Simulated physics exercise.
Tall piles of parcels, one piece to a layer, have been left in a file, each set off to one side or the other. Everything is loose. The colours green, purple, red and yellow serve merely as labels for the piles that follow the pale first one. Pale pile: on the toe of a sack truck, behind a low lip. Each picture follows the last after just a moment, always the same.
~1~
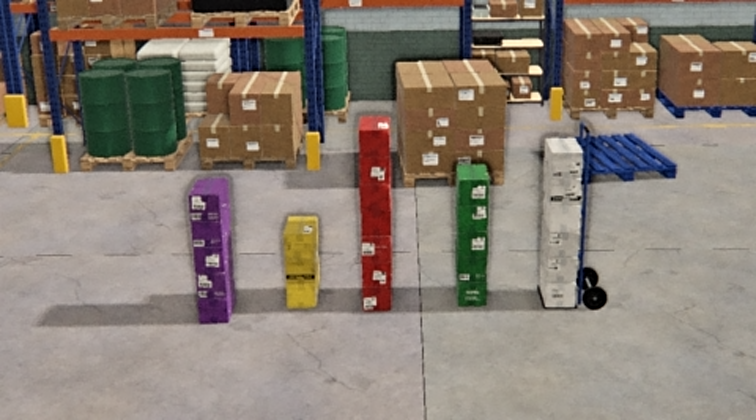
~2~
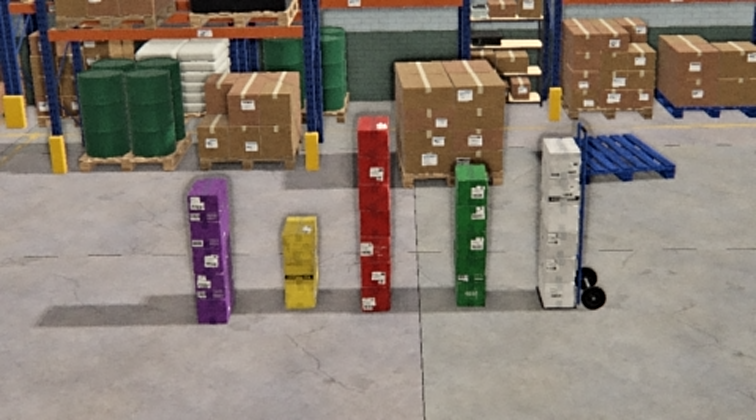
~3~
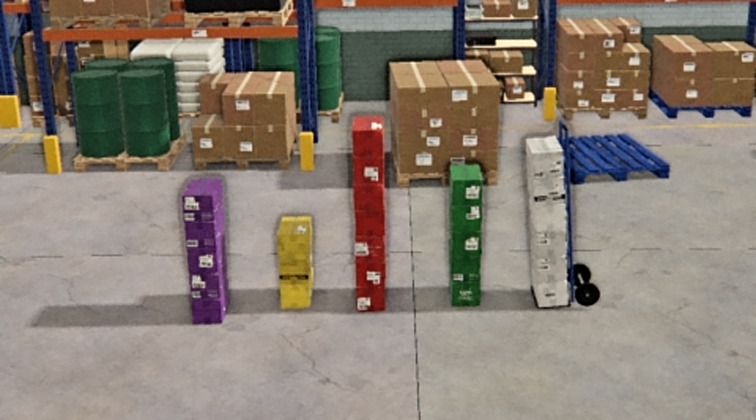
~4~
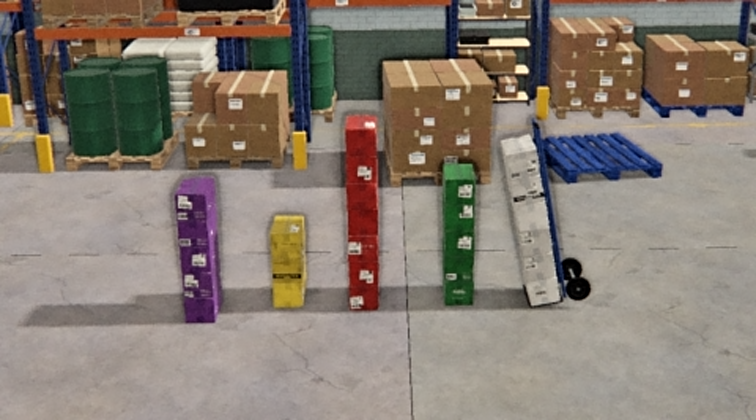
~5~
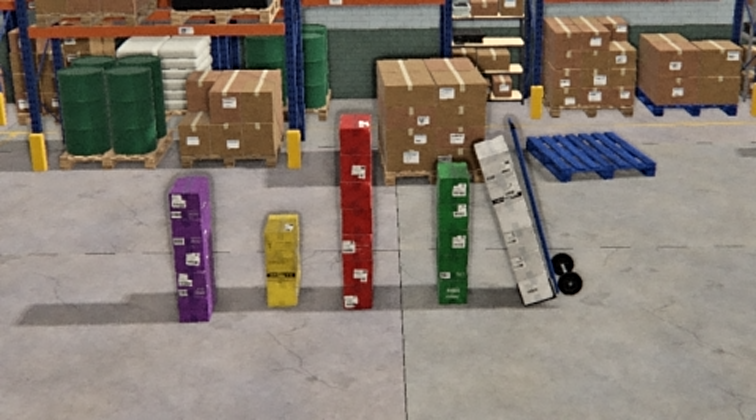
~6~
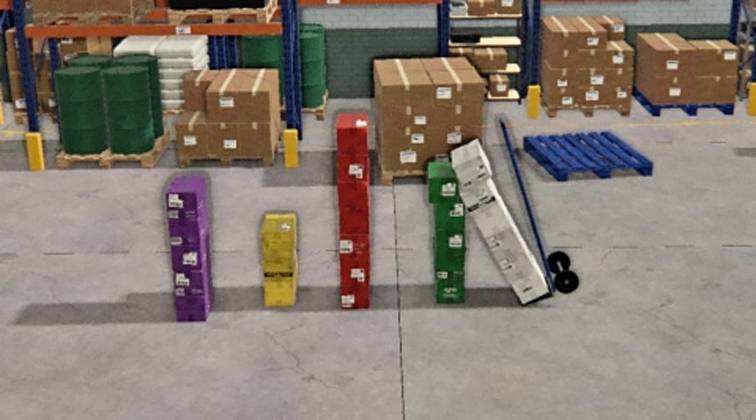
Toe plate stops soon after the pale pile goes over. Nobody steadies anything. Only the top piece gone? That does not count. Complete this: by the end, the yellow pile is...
By the end the yellow pile is down.
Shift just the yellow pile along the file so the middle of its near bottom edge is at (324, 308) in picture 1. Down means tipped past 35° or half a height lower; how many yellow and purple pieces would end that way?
Colour by colour, yellow comes to 3 and purple to 4.
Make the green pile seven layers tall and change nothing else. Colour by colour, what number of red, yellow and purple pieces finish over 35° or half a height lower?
You'd end up with red at 7, yellow at 3 and purple at 4.
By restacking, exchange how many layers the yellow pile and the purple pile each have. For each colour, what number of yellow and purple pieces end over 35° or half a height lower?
By colour: Yellow 5, purple 2.
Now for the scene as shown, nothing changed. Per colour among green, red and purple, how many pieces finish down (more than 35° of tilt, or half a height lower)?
Green 5, red 7, purple 5.
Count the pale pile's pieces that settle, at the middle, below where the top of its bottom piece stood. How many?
Of the pale pieces, the number is 2.
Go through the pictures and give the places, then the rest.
In the first picture (we follow the side turned to the camera; the camera pans a little), truck frame (586, 169) level; top yellow parcel (299, 247); top green parcel (474, 193); no other piece has moved.
The second picture shows truck frame (584, 169) level; top yellow parcel (298, 247).
The third picture shows truck frame (568, 166) rocked barely, top of the pale pile leaning barely; top yellow parcel (292, 247); no other piece has moved.
The fourth picture shows truck frame (544, 164) rocked a little, top of the pale pile leaning a little; top yellow parcel (285, 246); no other piece has moved.
The fifth picture shows truck frame (523, 163) rocked clearly, top of the pale pile leaning clearly; top yellow parcel (279, 245); no other piece has moved.
The sixth picture shows truck frame (515, 163) rocked clearly, top of the pale pile leaning clearly; top yellow parcel (277, 245); top green parcel (444, 191) displaced a little; one has shifted.
Soon, 6 of the pale pile down; none of the 3 yellow parcels down (4 of 20 in all colours); top yellow parcel unmoved; top green parcel tipped a little, half its height lower.
A while on, 6 of the pale pile down; 2 of the 3 yellow parcels down (14 of 20 in all colours); top yellow parcel tipped well over, about its own height lower; top red parcel on its side.
Finally, 6 of the pale pile down; 2 of the 3 yellow parcels down (19 of 20 in all colours); top yellow parcel tipped steeply, about its own height lower; top red parcel on its side. Seen by the last camera, middles, top yellow parcel near (207, 269), top red parcel near (272, 235).
